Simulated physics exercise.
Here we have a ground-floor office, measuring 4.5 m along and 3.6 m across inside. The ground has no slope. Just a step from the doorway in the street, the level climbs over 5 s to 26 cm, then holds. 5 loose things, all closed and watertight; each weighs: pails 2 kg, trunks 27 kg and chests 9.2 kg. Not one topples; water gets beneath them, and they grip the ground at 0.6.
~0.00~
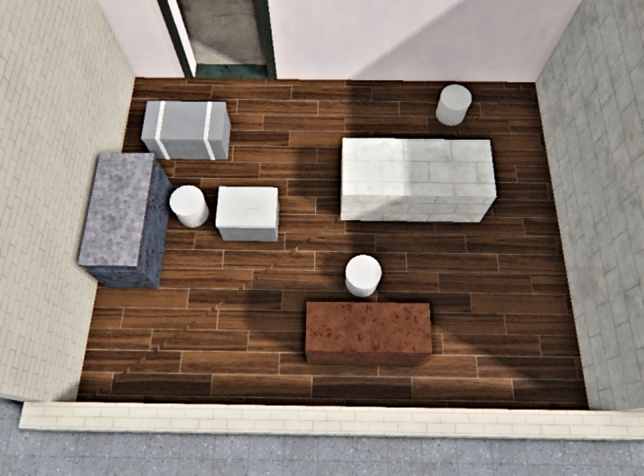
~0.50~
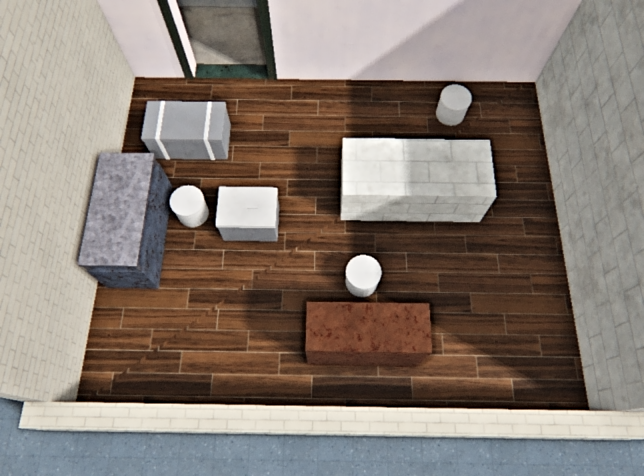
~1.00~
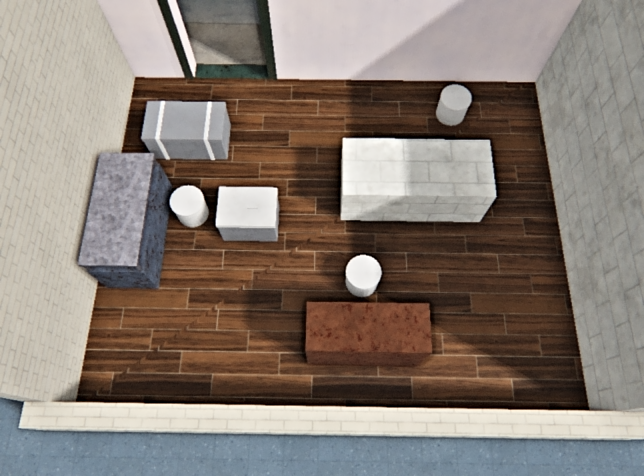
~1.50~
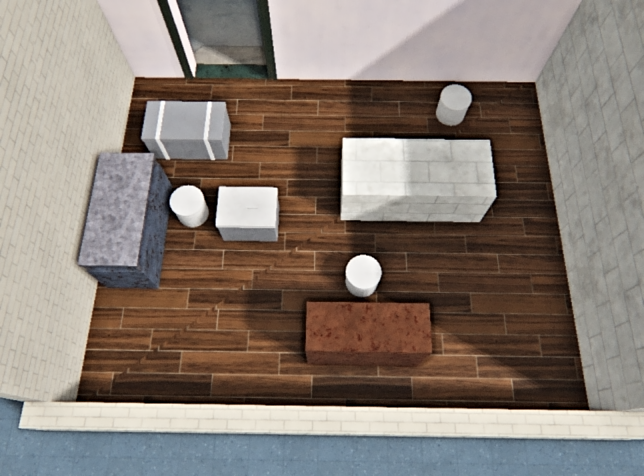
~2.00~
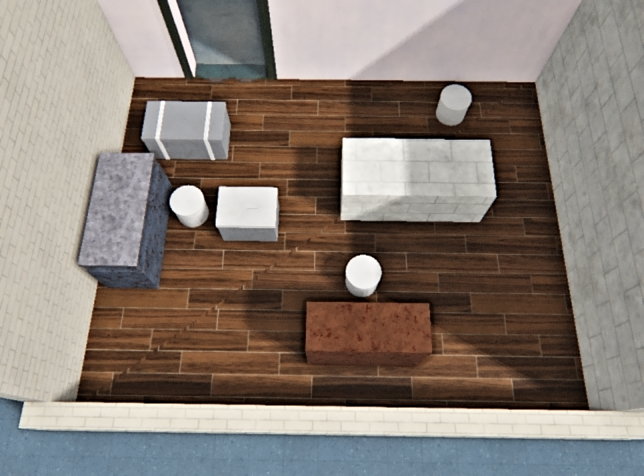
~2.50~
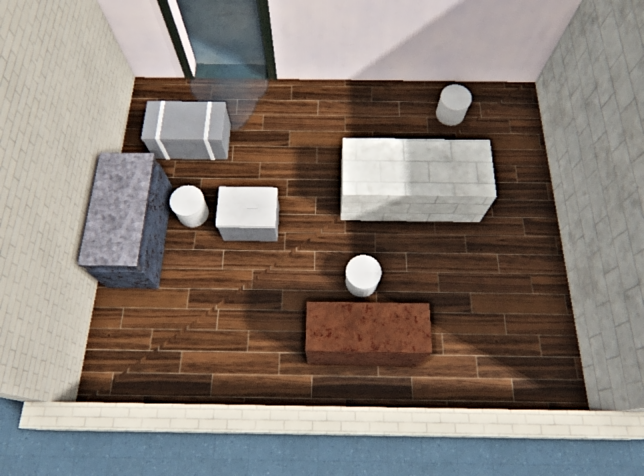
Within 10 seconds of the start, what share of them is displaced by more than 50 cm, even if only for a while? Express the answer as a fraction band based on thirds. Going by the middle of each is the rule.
The band is at least two thirds.
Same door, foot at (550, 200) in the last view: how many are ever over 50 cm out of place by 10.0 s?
Result: 2.
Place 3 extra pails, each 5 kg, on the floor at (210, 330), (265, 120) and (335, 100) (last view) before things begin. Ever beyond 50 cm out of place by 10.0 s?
Inside the limit, then above the limit, then inside the limit.
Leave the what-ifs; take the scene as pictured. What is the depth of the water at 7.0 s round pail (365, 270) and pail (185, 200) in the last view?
Depth approx. 2 cm / 4 cm.
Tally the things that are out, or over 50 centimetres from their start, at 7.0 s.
By then the count is 3.
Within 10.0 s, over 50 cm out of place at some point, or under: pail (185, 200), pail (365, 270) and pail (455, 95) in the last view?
In that order: Above the mark, above the mark, below the mark.
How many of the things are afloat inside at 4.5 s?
Then: 0.
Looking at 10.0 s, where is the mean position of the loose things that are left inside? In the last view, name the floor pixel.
Centred roughly on (316, 236).
After 3.5 s 0 of 5 are over 50 cm from their spots; 0 afloat.
After 4.5 s 0 of 5 are over 50 cm from their spots; 0 afloat.
After 7.0 s 3 of 5 are over 50 cm from their spots; 1 afloat.
After 10.0 s 4 of 5 are over 50 cm from their spots, and 4 have been at some point; 5 afloat.
